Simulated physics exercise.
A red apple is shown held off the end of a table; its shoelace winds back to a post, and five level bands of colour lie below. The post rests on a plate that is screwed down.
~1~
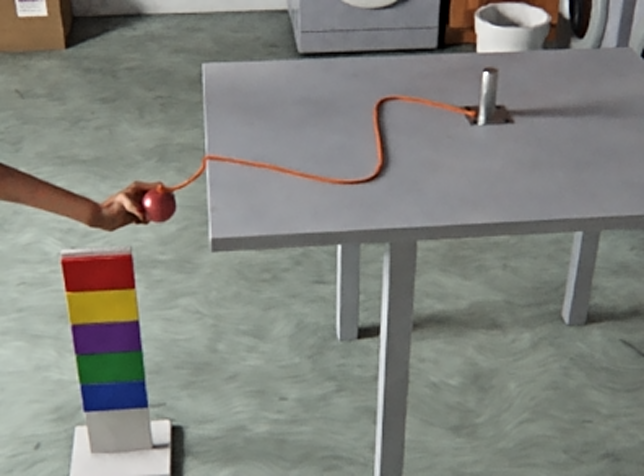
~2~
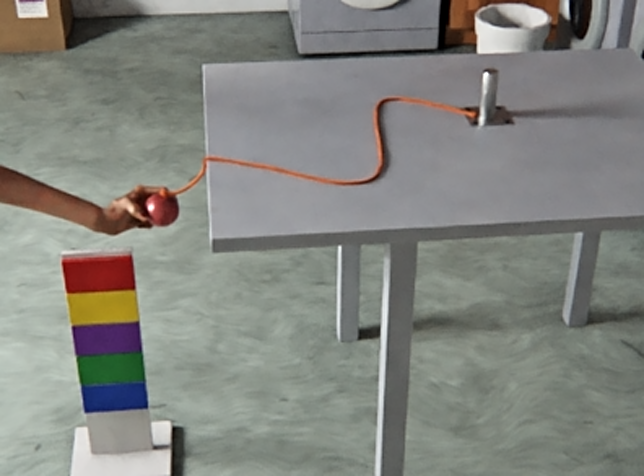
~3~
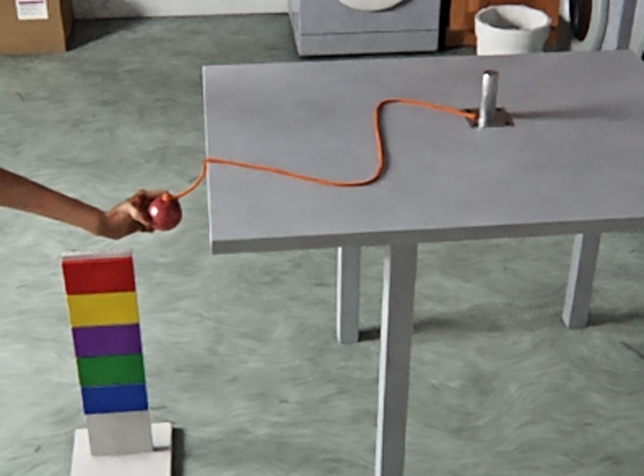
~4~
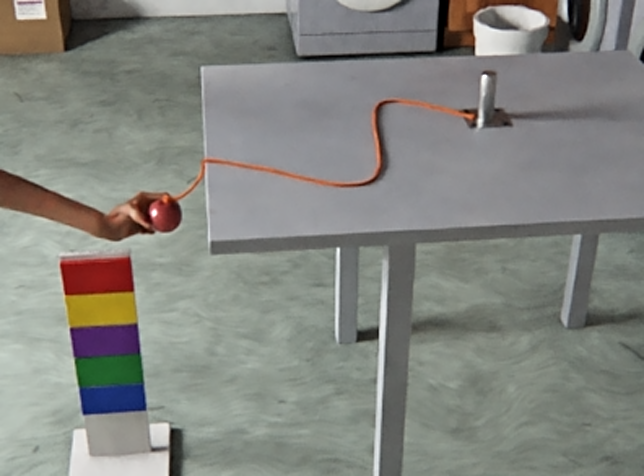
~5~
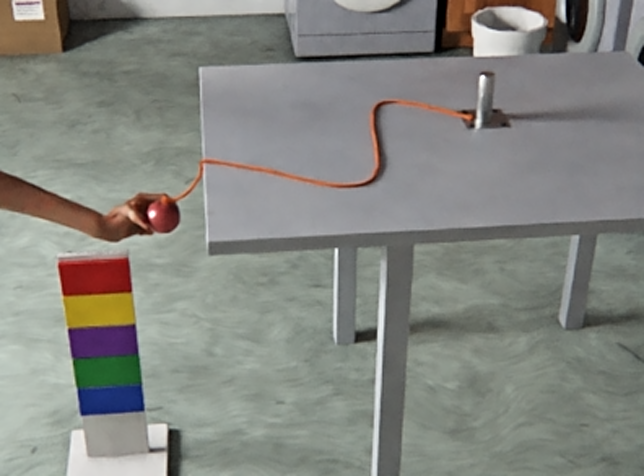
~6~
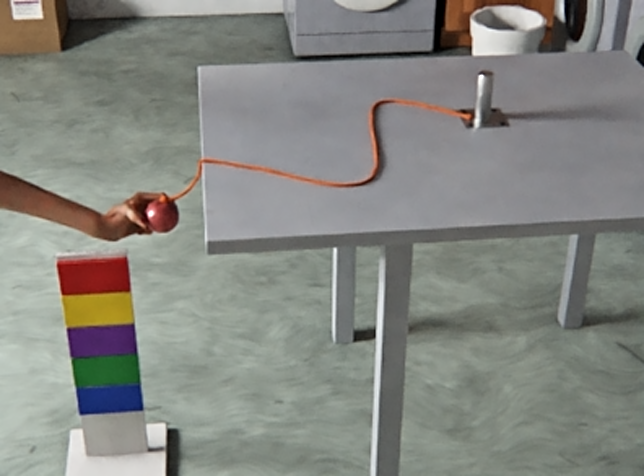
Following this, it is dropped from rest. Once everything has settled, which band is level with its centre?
The green band.
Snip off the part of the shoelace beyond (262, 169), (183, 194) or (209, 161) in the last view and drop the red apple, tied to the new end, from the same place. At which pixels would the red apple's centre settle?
First (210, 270), then (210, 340), then (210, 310).
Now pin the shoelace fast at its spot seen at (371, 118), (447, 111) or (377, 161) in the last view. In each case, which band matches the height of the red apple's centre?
Purple, then green, then red.
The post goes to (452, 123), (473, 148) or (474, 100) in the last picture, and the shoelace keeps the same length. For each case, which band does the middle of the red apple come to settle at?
The first case gives blue, the second blue and the third green.
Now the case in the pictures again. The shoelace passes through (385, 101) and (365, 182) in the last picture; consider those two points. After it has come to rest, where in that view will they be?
(380, 128) for the first, (201, 157) for the second.
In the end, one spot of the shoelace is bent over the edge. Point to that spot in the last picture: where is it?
The spot located at (369, 180) in the last picture.
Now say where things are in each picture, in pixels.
In the first picture, red apple (159, 205); red (98, 275); yellow (103, 307); purple (107, 338); green (110, 368); blue (114, 397).
In the second picture, red apple (162, 210); shoelace through (434, 105) (376, 112) (382, 154) (337, 182) (245, 164).
In the third picture, red apple (165, 214).
In the fourth picture, red apple (165, 216); shoelace through (432, 107) (375, 114) (380, 156) (335, 184) (243, 166).
In the fifth picture, red apple (163, 217).
In the sixth picture, red apple (162, 216); shoelace through (429, 107) (372, 114) (377, 156) (332, 184) (240, 166).
Soon after, apple near (179, 352); level with green.
After that, apple near (237, 332); level with green.
And then, apple near (202, 359); level with green.
In the end, apple near (216, 353); level with green. Its centre hangs level with the green band.
